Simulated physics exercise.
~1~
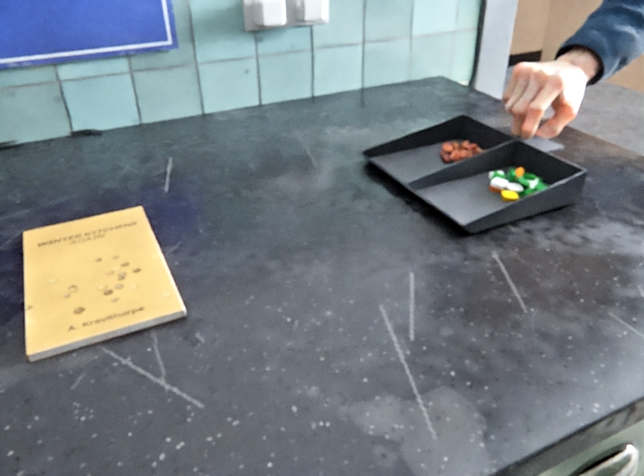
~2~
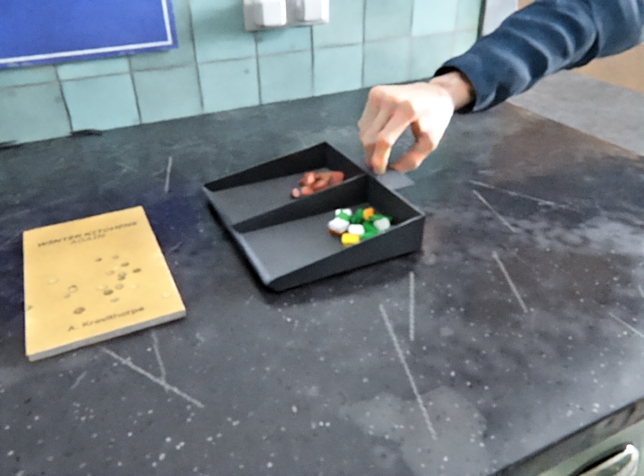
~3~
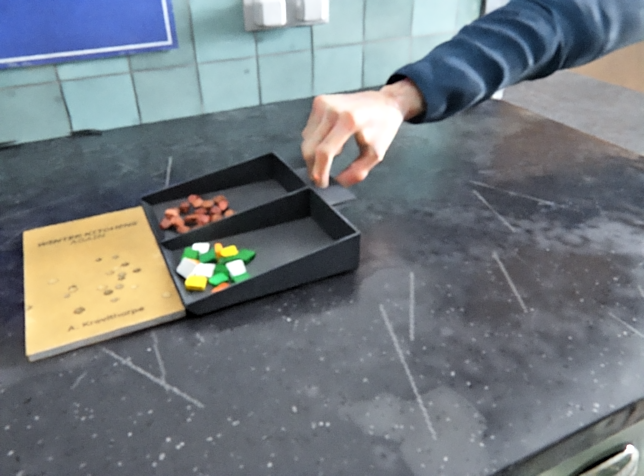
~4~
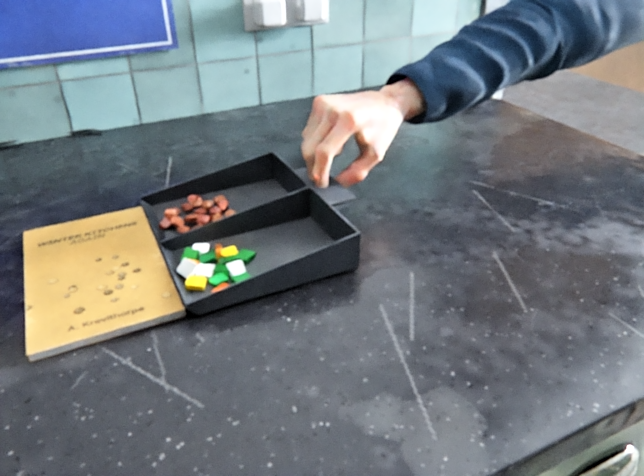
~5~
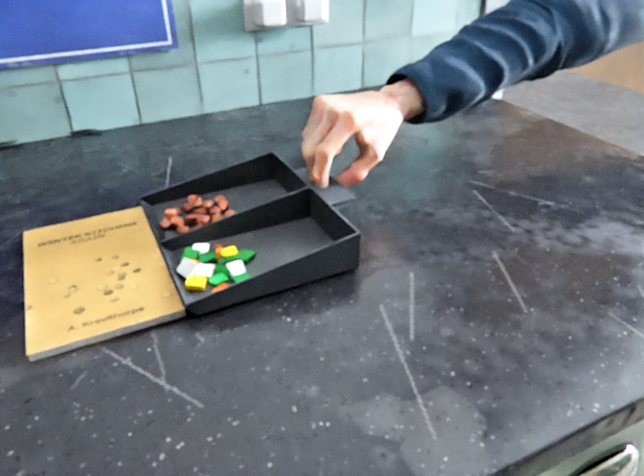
A divided black tray holding reddish-brown pieces and a colourful handful slid left across the dark counter, guided by a hand, until it met a thin yellow book and stopped; both handfuls shifted towards its front rim but stayed inside.
